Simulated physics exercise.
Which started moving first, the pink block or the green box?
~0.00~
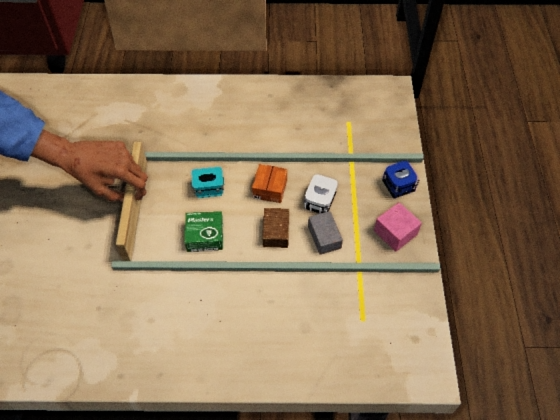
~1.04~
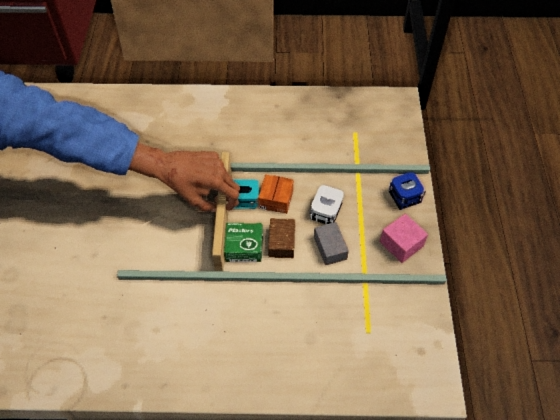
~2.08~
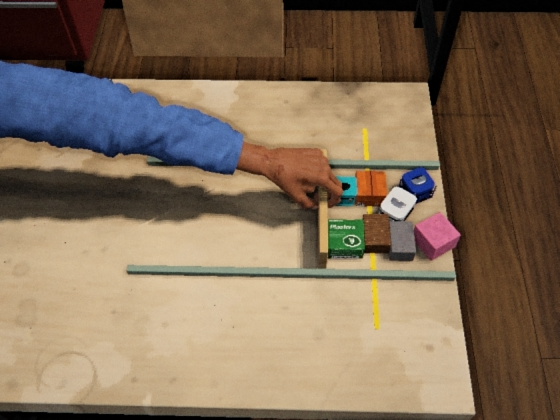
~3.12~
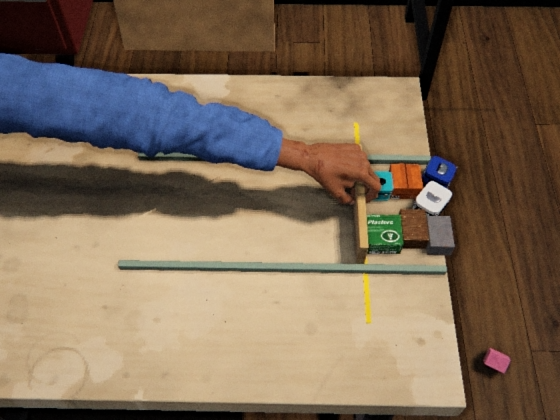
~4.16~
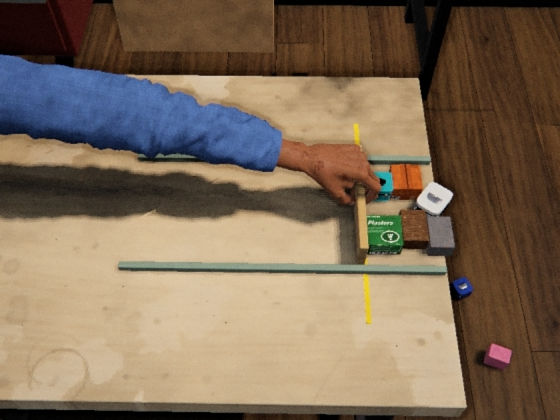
The green box started moving first, pushed along by the board while the pink block was still sitting in its place near the edge.
